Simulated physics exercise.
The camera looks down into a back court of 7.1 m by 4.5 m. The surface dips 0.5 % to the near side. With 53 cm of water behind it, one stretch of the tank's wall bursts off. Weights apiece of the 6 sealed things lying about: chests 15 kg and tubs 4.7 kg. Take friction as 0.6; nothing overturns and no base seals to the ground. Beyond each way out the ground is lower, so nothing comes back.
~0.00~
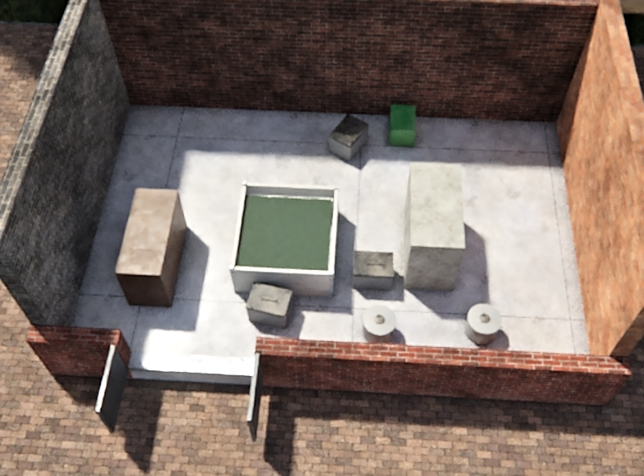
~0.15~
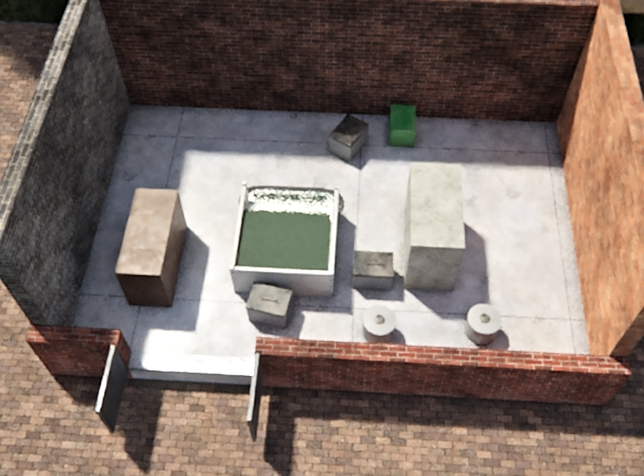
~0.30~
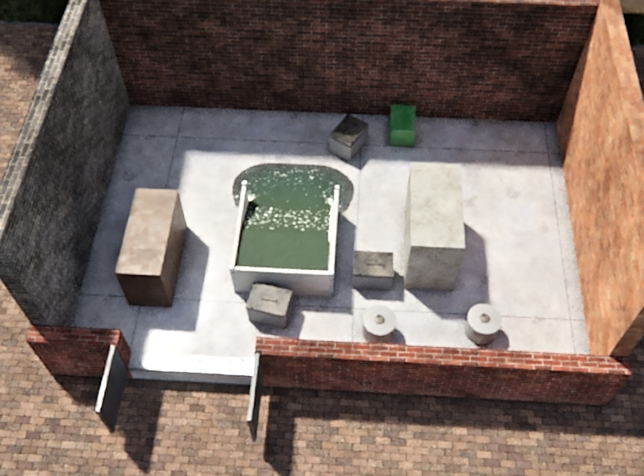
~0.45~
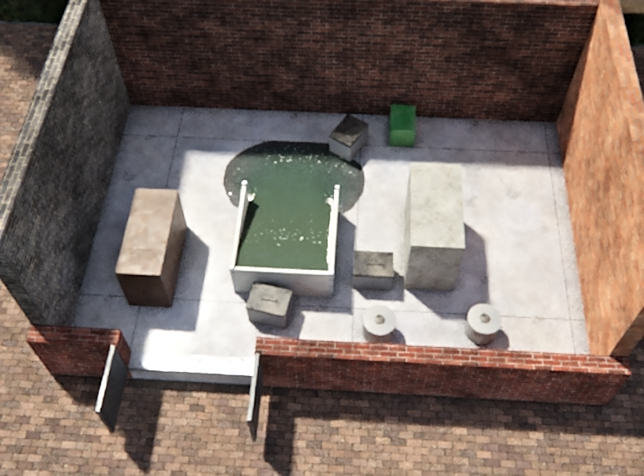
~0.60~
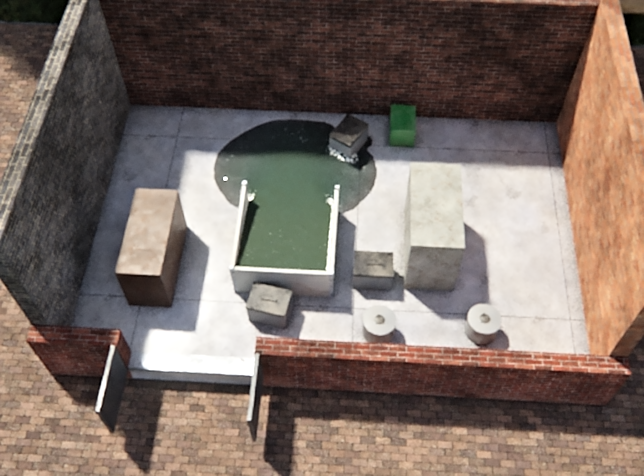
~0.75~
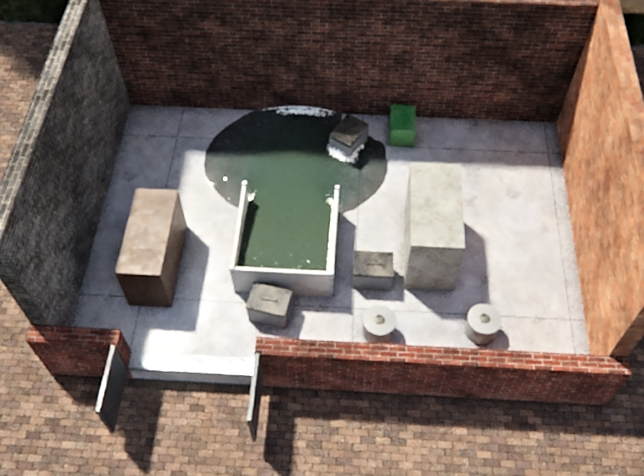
Dark green water breaks out through the far side of a white-walled square tank, foaming at first, then spreading in a widening rounded pool towards the back wall and around a tilted grey box. The walled court is seen from above by a still camera. A brown block stands left, pale boxes and two round tubs right and near, and a green chest behind, all unmoved.
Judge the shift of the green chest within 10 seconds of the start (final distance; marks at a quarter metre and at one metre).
Green chest ends far away.
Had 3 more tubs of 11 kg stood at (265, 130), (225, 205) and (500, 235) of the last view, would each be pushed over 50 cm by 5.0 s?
In that order: Past it, less, less.
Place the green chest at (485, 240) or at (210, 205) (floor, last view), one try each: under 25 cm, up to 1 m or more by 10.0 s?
In that order: It barely shifts; it holds its place.
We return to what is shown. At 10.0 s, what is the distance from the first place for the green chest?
About 250 cm.
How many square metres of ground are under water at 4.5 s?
About 21 m2.
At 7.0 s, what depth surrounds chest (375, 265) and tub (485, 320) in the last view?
About 1 and 2 cm.
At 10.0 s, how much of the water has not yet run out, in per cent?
Some 94 per cent remains.
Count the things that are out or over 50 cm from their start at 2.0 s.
I count 2.
After 2.0 s the green chest is near (437, 120), 0.5 m from its start, aground; 0 of 6 are out; 1 afloat.
After 4.5 s the green chest is near (543, 160), 2.2 m from its start, aground; 0 of 6 are out; 0 afloat.
After 7.0 s the green chest is near (542, 173), 2.3 m from its start, aground; 0 of 6 are out; 0 afloat.
After 10.0 s the green chest is near (542, 173), 2.3 m from its start, aground; 0 of 6 are out; 2 afloat.
